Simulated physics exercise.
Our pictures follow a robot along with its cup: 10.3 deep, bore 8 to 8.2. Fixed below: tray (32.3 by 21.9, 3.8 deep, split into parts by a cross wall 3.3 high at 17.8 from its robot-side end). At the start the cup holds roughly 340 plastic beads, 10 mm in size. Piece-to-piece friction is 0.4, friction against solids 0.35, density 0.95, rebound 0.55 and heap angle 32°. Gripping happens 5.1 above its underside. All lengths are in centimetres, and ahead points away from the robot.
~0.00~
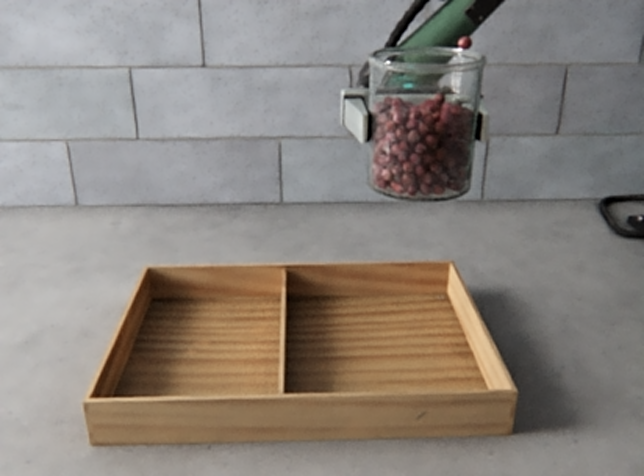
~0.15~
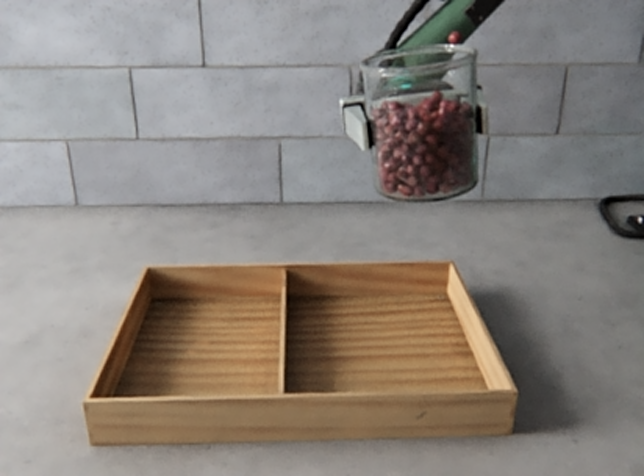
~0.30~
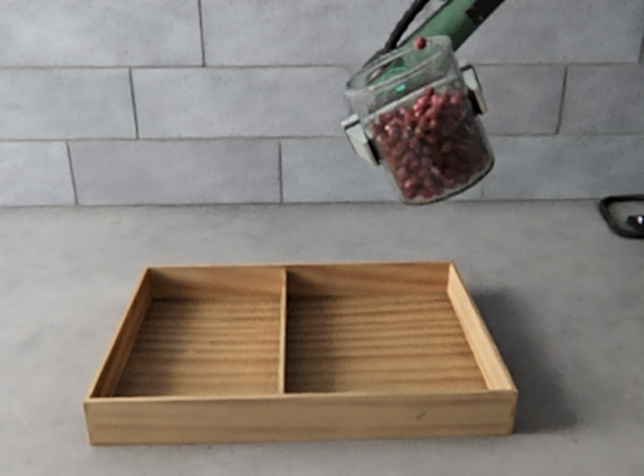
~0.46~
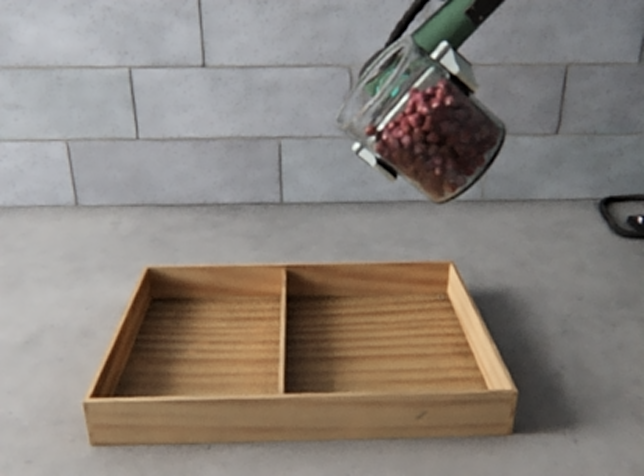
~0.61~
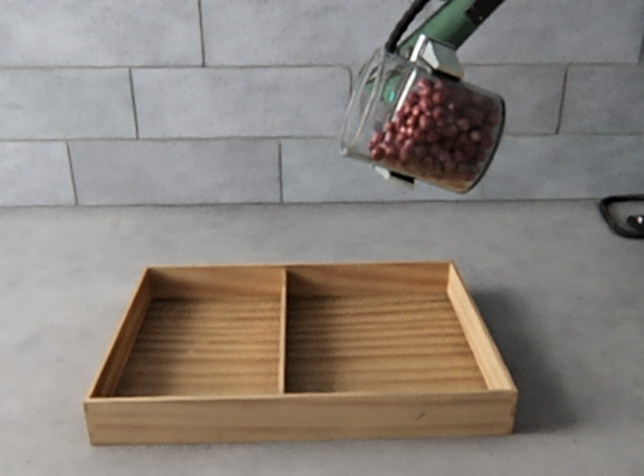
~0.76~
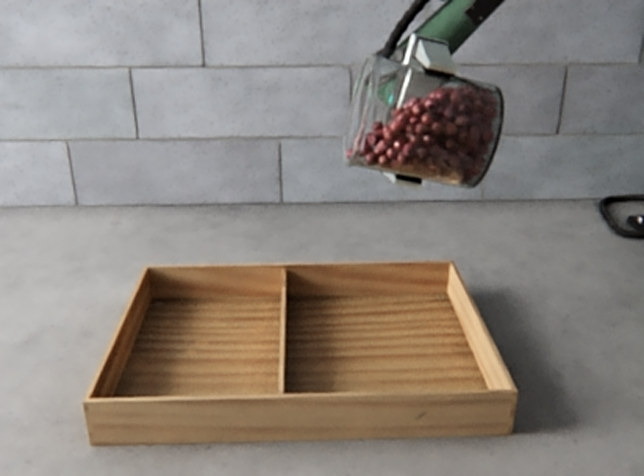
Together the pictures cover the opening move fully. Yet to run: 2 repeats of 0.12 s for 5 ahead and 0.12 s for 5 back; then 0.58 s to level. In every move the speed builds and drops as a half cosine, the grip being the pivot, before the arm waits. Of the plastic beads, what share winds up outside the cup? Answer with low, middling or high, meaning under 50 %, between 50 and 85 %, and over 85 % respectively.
Middling.
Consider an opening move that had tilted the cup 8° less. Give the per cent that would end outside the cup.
It would be near 45 per cent.
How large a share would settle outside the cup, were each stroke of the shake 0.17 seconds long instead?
I'd expect some 40 per cent.
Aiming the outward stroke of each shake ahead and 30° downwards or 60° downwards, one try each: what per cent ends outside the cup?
Roughly 35 per cent, then 15 per cent.
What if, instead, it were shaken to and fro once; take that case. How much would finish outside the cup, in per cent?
My guess is near 45 per cent.
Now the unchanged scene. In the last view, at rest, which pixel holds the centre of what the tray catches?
(209, 351).
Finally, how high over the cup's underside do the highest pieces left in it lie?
Roughly 5.0 cm.
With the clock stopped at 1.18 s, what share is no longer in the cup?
Roughly 45 per cent by then.
After 1.18 s, tilted 77° forward, highest piece 23 above the table; 195 in the cup, 114 in the far-side part, 25 in the robot-side part, 10 in flight or on a rim.
After 1.61 s, tilted 23° forward, highest piece 26 above the table; 159 in the far-side part, 130 in the cup, 54 in the robot-side part, 1 in flight or on a rim.
After 2.02 s, level, highest piece 22 above the table; 159 in the far-side part, 130 in the cup, 54 in the robot-side part, 1 on the table or floor.
After 3.07 s, level, highest piece 22 above the table; 159 in the far-side part, 130 in the cup, 54 in the robot-side part, 1 on the table or floor.
At rest, 159 in the far-side part, 130 in the cup, 54 in the robot-side part, 1 on the table or floor. That is 62 % outside the cup.
